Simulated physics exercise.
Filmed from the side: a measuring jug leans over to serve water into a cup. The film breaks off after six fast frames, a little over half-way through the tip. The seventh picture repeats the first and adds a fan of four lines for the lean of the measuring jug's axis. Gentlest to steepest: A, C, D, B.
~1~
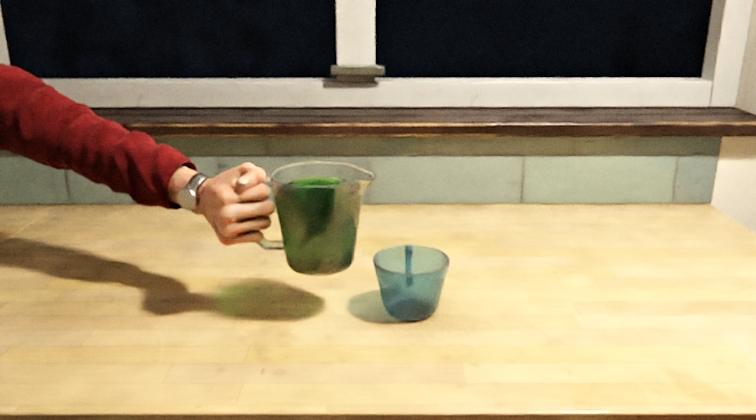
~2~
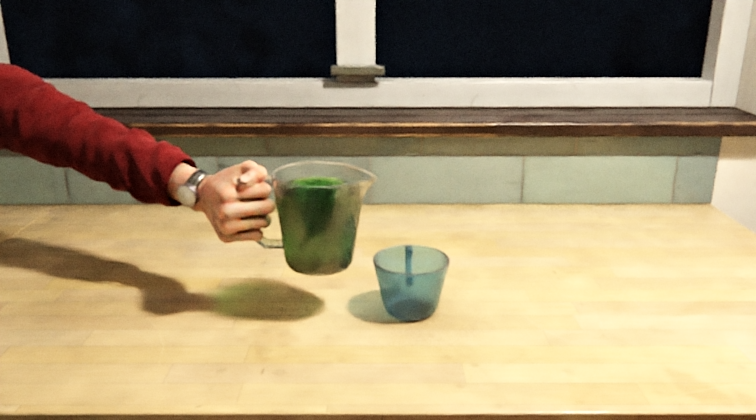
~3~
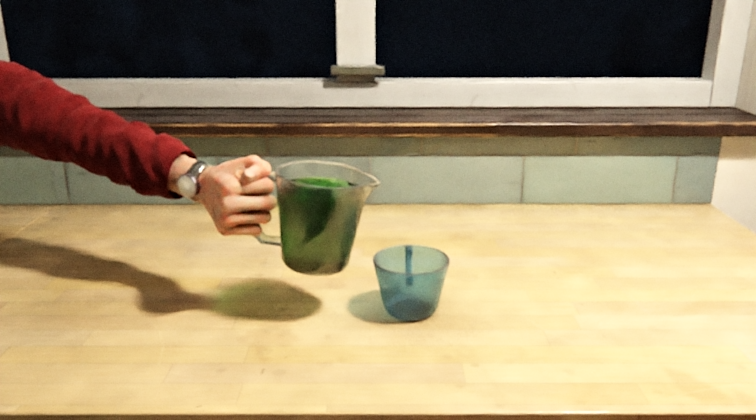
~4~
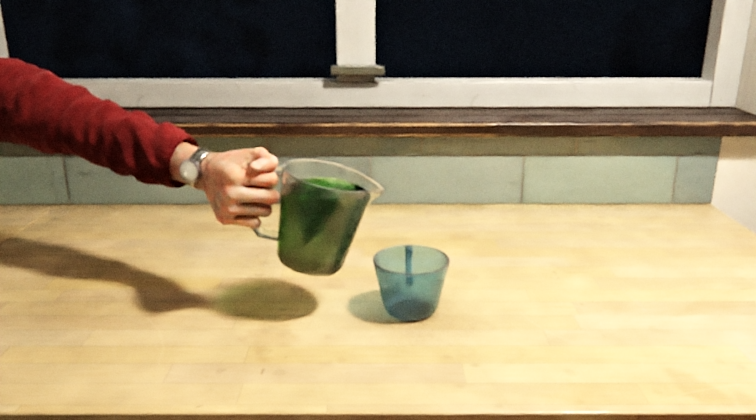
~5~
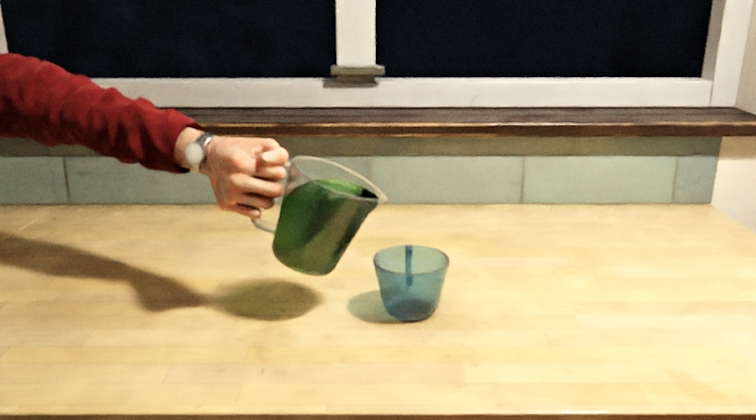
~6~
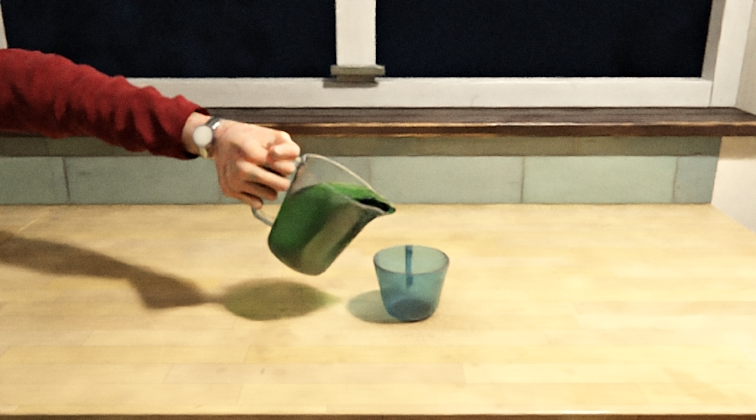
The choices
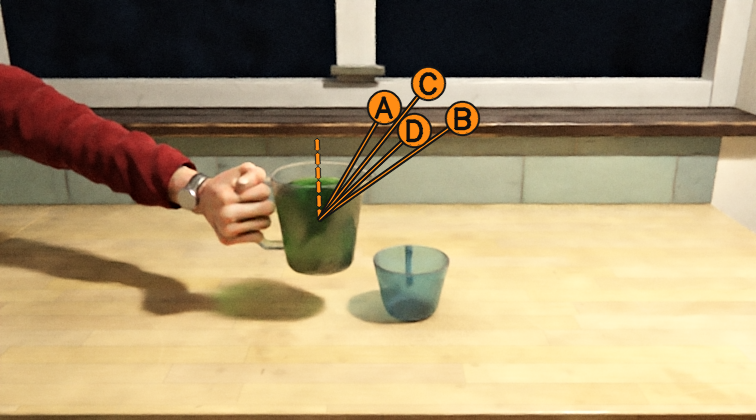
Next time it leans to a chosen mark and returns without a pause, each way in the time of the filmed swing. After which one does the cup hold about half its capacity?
Use tilt D.
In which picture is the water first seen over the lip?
In picture 6.
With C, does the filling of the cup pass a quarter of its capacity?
Yes.
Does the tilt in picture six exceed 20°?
Yes.
On the marked copy, A at (376, 122); B at (448, 128); C at (418, 96); D at (401, 142).
With A, the cup ends with about 18 % of what it can hold.
With B, the cup ends with about 61 % of what it can hold; 6 % of the water is spilt.
With C, the cup ends with about 34 % of what it can hold.
With D, the cup ends with about 51 % of what it can hold.
